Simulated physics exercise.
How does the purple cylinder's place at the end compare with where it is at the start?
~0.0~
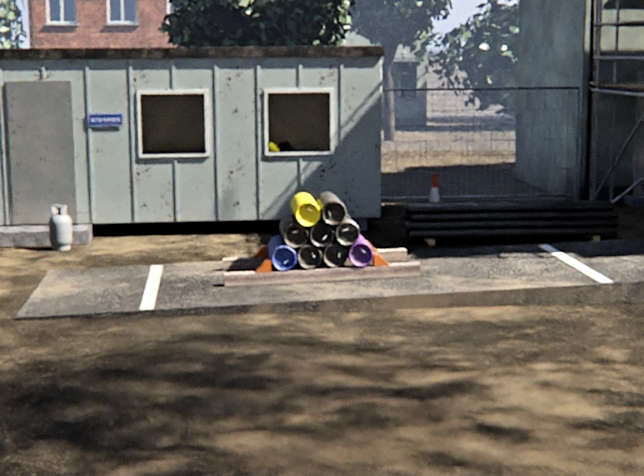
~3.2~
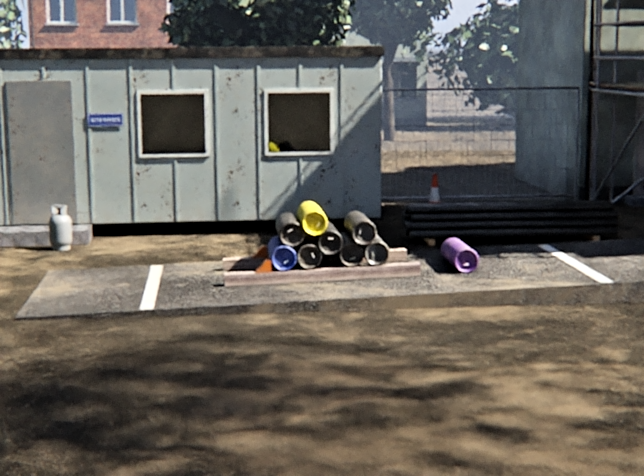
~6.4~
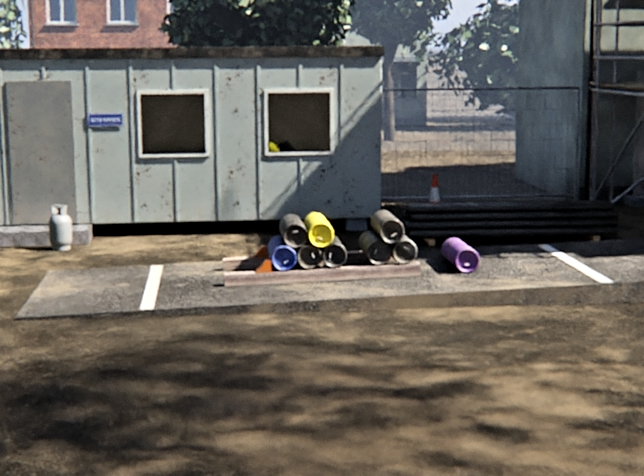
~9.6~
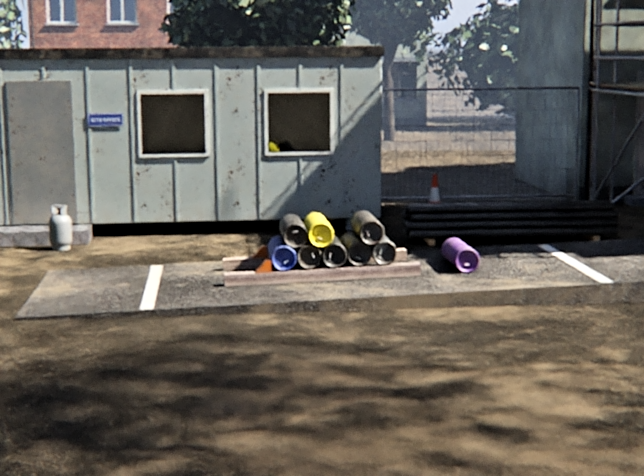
At the start it sits at the right end of the bottom row of the stack. By the end it lies on the ground to the right, apart from the others and short of the right white line.
